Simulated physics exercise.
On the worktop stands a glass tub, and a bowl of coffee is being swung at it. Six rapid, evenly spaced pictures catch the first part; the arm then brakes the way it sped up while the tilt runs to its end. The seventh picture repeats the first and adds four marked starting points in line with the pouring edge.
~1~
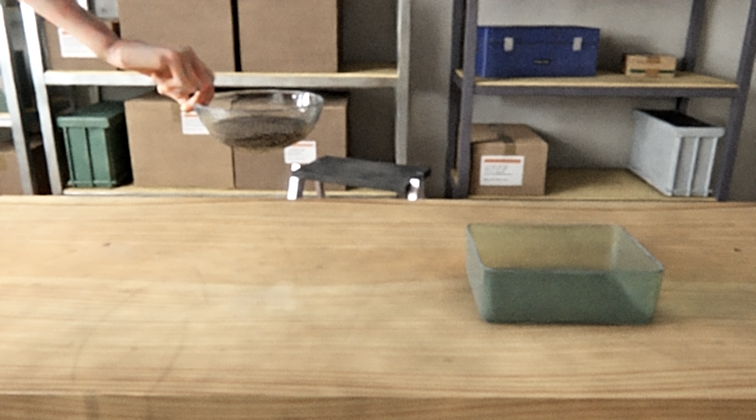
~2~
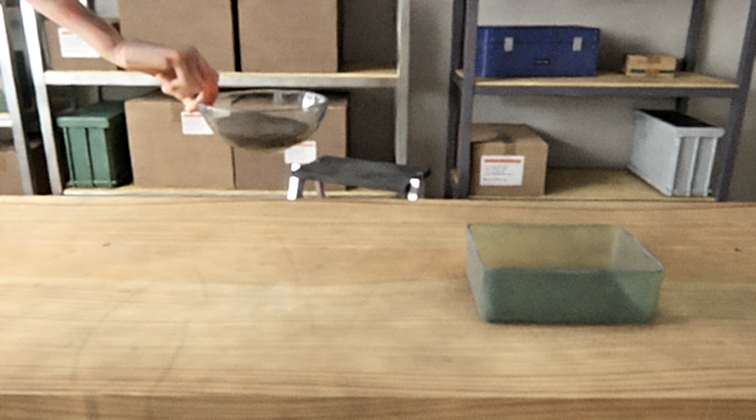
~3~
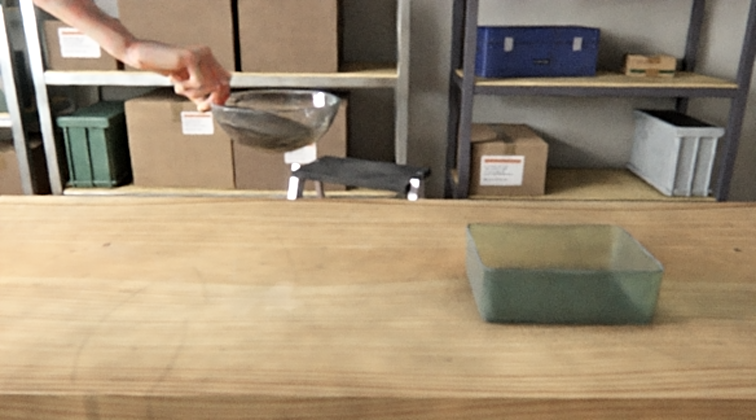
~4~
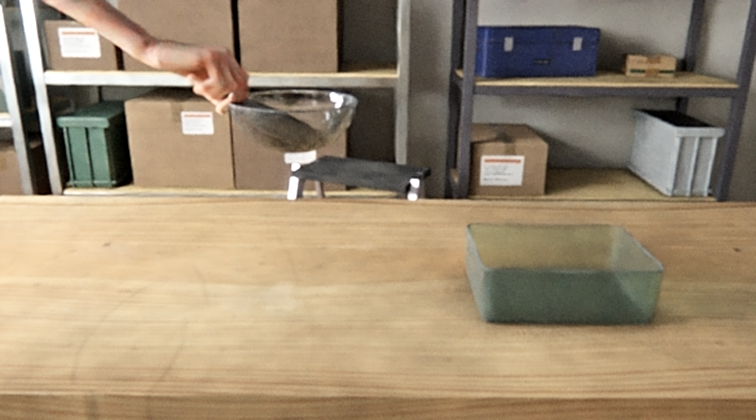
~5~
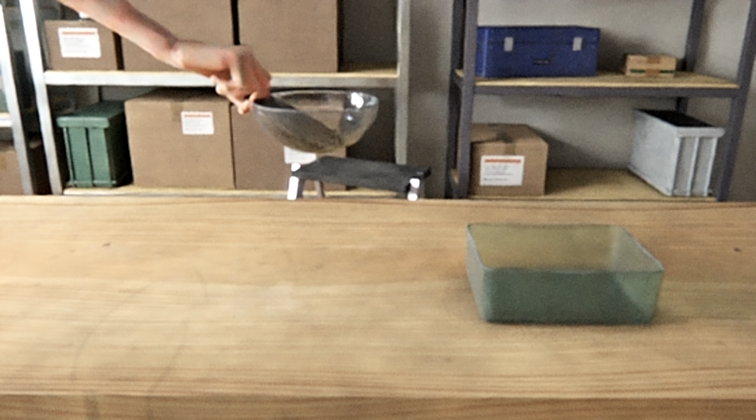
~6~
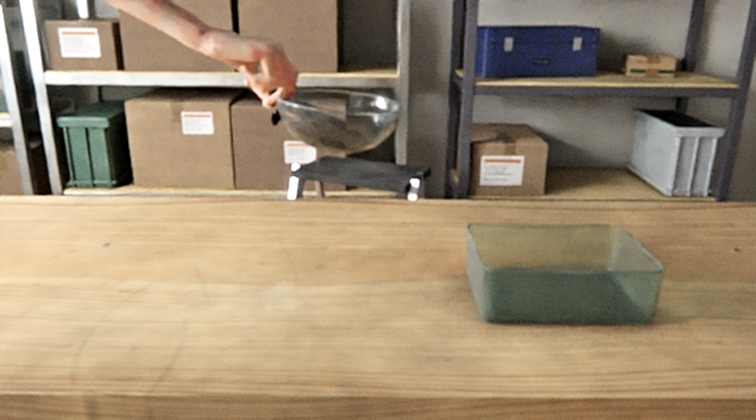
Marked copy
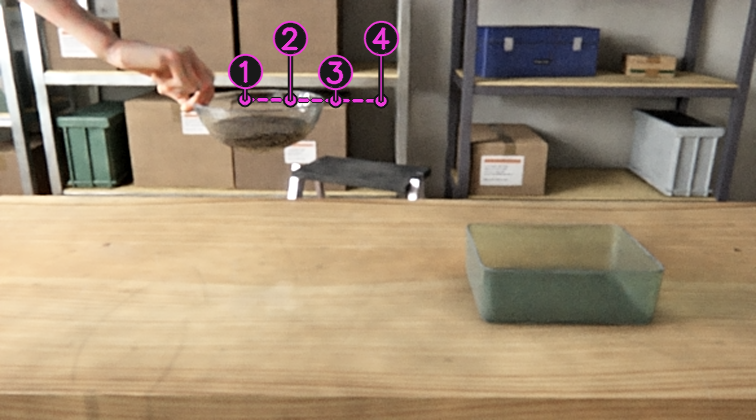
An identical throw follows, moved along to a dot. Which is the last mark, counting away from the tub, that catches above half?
Place 2.
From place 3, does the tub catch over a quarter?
Yes, it does.
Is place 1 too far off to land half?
Yes, that goes wrong.
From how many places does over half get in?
Three of the four.
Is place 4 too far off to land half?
No, not at all.
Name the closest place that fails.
Here it is place 1.
On the marked copy, 1 at (245, 99); 2 at (290, 100); 3 at (335, 100); 4 at (381, 100).
With 1, about 26 % lands in the tub, 70 % falls short and 4 % goes beside or beyond.
With 2, about 66 % lands in the tub, 26 % falls short and 8 % goes beside or beyond.
With 3, about 79 % lands in the tub, 9 % falls short and 12 % goes beside or beyond.
With 4, about 88 % lands in the tub, 7 % falls short and 5 % goes beside or beyond.
